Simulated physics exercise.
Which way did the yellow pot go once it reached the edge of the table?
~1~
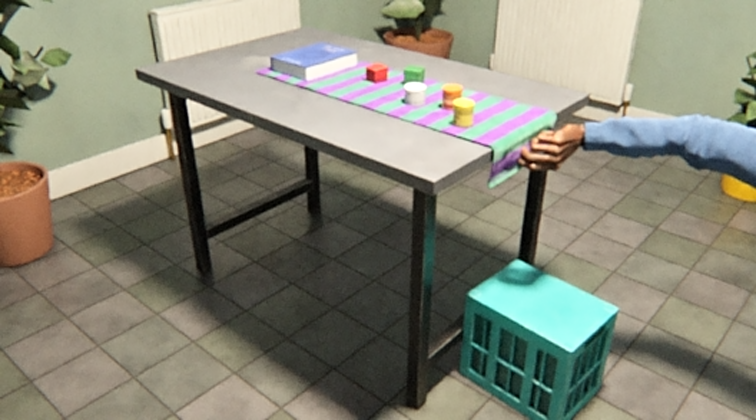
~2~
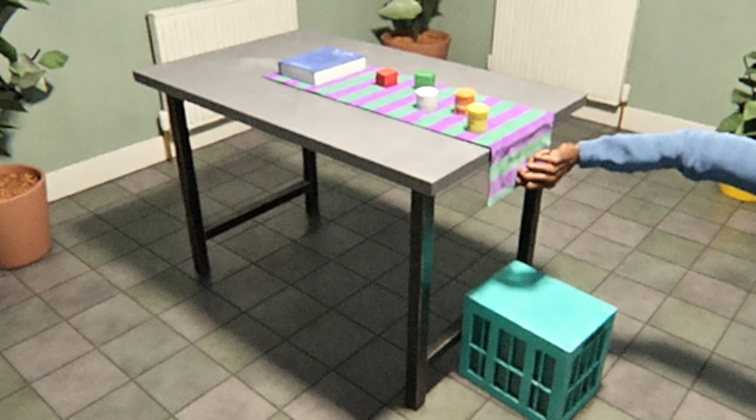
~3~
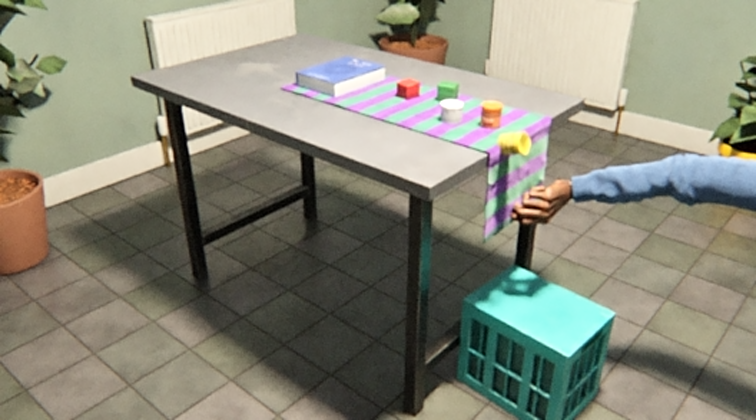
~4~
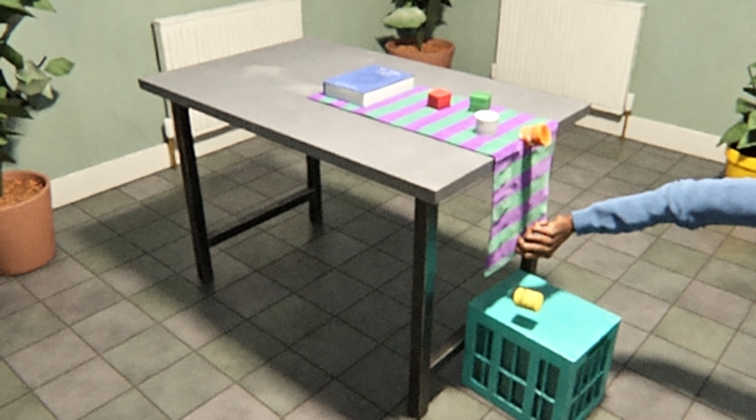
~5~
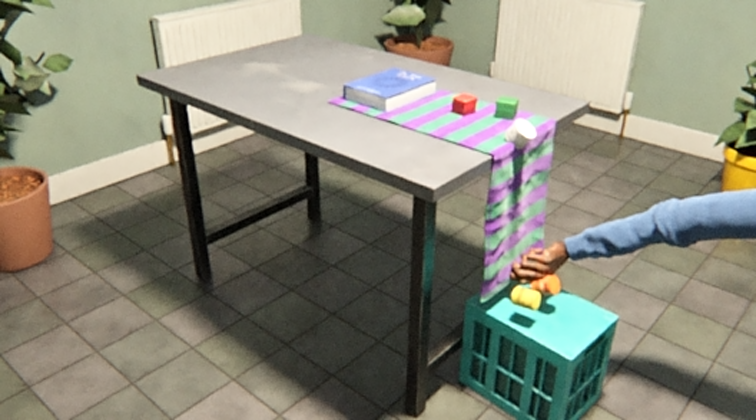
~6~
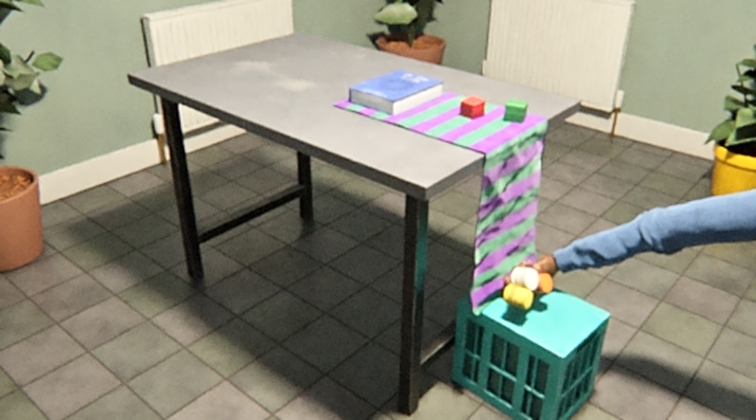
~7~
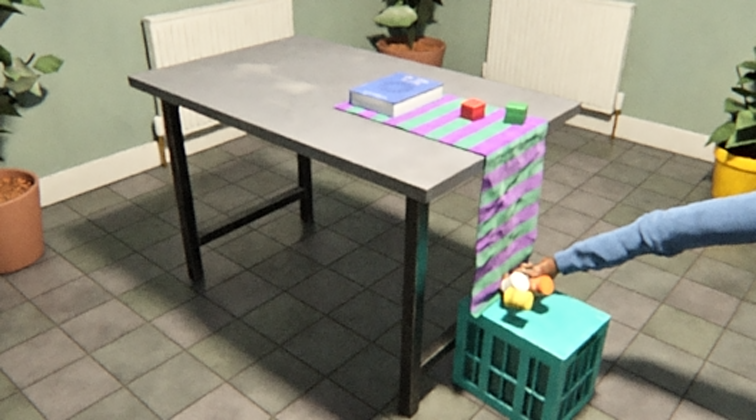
It went down, dropping off the table's edge and landing on top of the turquoise crate.
A hand pulled a purple and green striped cloth down over the table's edge, and the yellow, orange and white pots dropped one after another onto the turquoise crate, while the red and green cubes and the blue book stayed on top.
